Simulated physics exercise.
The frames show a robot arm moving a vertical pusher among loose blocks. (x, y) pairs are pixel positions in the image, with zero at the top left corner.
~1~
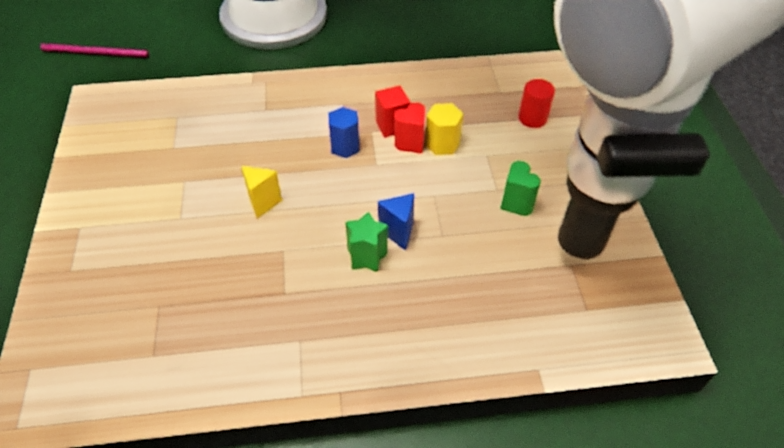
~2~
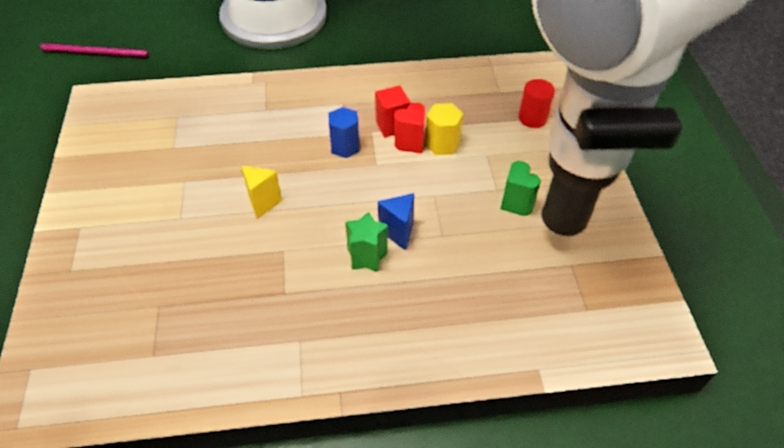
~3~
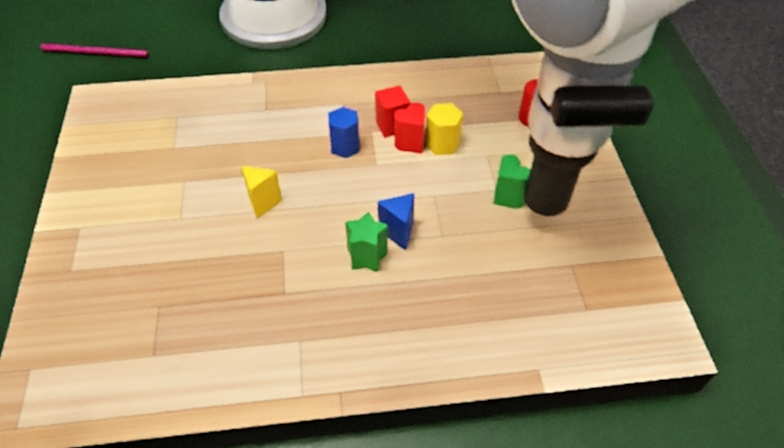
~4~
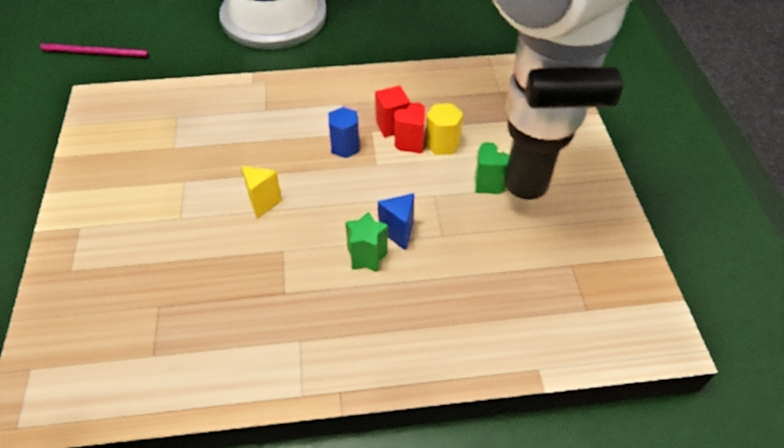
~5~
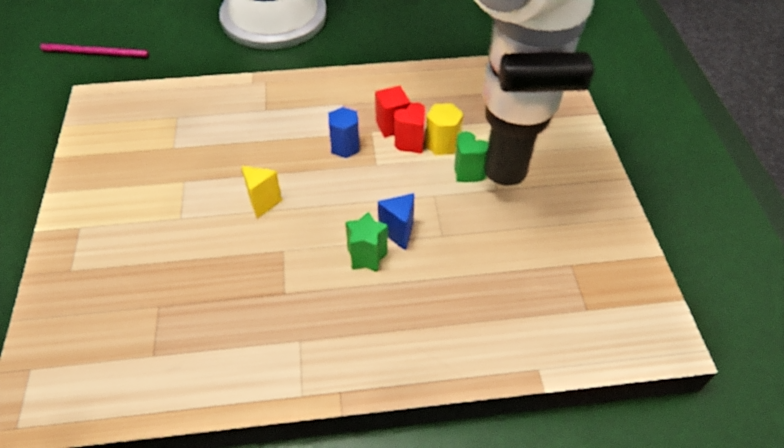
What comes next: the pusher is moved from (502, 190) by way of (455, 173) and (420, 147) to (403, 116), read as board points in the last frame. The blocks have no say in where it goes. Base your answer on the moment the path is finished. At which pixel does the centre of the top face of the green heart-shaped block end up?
So, by the moment the path ends, you'll find the top centre of the green heart-shaped block at (379, 109).
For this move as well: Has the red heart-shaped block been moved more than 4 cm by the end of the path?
The answer is yes.
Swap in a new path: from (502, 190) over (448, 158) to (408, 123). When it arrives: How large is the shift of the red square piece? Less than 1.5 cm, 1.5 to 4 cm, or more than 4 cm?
Moves 1.5 to 4 cm.
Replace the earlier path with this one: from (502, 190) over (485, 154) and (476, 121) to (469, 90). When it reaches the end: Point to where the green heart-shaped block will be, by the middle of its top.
It sits at (457, 129).
On the path given first. One third of the way, pusher at (456, 153); red square piece at (390, 94); red heart-shaped block at (401, 110), turned 20° clockwise; yellow six-sided block at (440, 107), turned 20° clockwise; green heart-shaped block at (424, 126).
Two thirds of the way, pusher at (421, 126); red square piece at (385, 90), turned 30° clockwise; red heart-shaped block at (366, 106), turned 55° clockwise; yellow six-sided block at (434, 92), turned 45° clockwise; green heart-shaped block at (388, 116), turned 85° anticlockwise.
At the end, pusher at (404, 95); red square piece at (371, 78), turned 25° clockwise; red heart-shaped block at (355, 101), turned 45° clockwise; yellow six-sided block at (434, 74), turned 130° clockwise; green heart-shaped block at (379, 109), turned 105° anticlockwise.
